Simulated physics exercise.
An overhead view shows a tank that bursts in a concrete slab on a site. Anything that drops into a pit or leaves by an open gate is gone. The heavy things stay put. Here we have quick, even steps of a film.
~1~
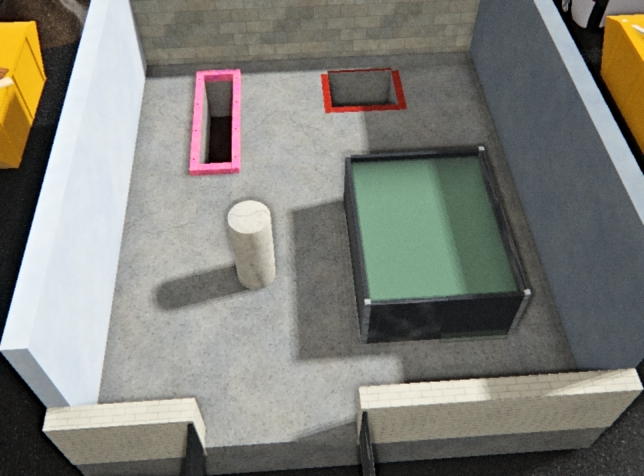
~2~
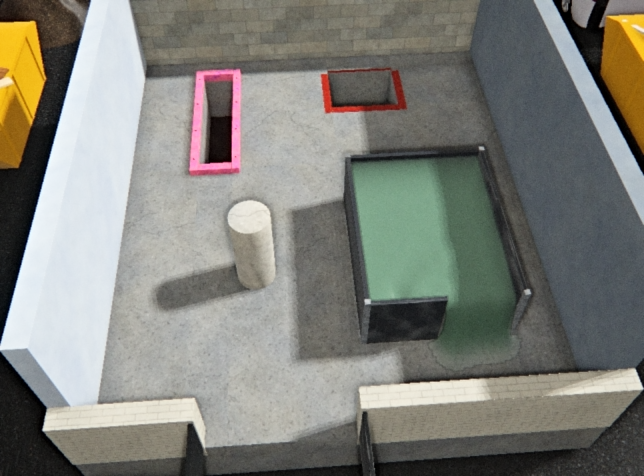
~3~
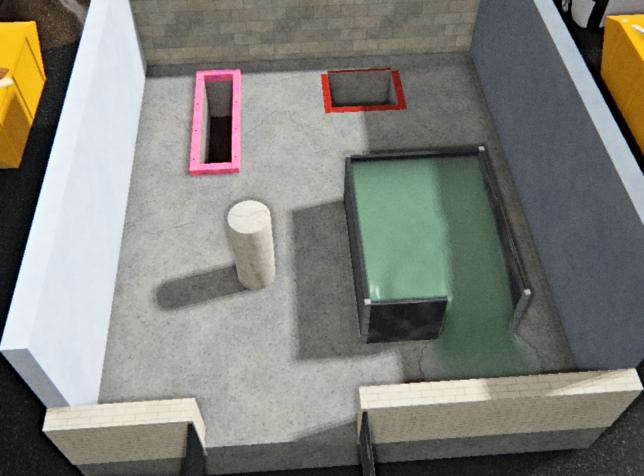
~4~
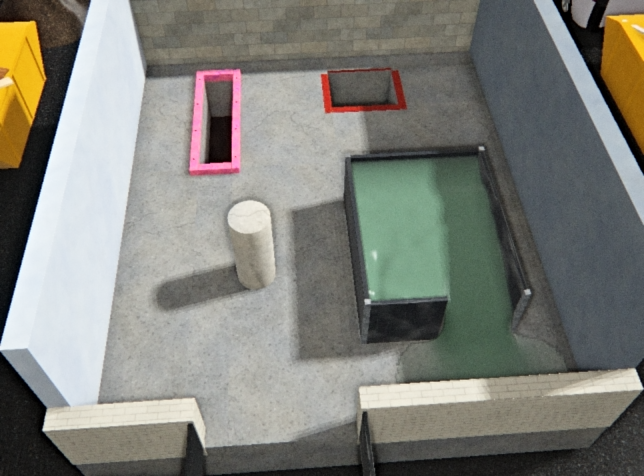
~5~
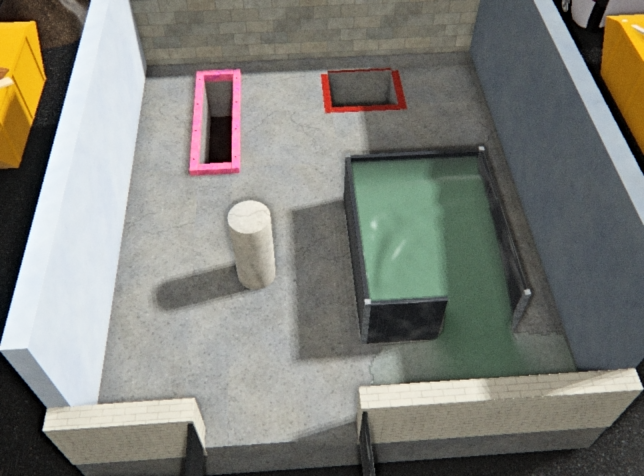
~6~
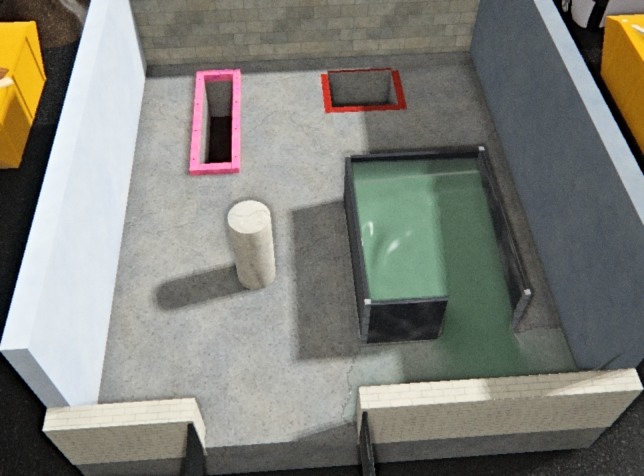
Dark-framed tank of green water opening at its front right corner, water pouring out and spreading over the grey concrete floor.
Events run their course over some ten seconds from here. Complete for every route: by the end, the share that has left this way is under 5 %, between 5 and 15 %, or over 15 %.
By the end, the share via the gate is between 5 and 15 %; the share via the pink pit is under 5 %; the share via the red pit is over 15 %.
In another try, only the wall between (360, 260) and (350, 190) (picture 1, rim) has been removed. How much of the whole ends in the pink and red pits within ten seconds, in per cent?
In percent: Pink 6, red 12.
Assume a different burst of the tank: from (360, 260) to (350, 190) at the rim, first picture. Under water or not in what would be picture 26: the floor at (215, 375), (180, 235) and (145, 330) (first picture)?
Taking them in order, I'd say swamped, swamped and swamped.
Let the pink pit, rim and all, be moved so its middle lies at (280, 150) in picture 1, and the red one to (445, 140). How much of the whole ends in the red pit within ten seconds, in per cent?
Result - red pit, 25 in a hundred.
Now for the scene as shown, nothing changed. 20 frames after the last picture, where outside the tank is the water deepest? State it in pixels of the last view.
Close to (507, 405), I'd say.
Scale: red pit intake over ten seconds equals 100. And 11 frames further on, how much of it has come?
Something like 0 in a hundred.
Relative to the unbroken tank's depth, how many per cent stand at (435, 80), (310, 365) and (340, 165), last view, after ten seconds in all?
About 12, 6 and 4 percent, in that order.
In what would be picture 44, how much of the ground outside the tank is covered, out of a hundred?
About 85 %.
A moment on, water covers 20 % of the floor; the gate 0 %, the pink pit 0 %, the red pit 0 %.
Next, water covers 40 % of the floor; the gate 1 %, the pink pit 0 %, the red pit 0 %.
Then, water covers 55 % of the floor; the gate 2 %, the pink pit 0 %, the red pit 0 %.
Later, water covers 85 % of the floor; the gate 4 %, the pink pit 0 %, the red pit 9 %.
In the end, water covers 95 % of the floor; the gate 8 %, the pink pit 1 %, the red pit 21 %.
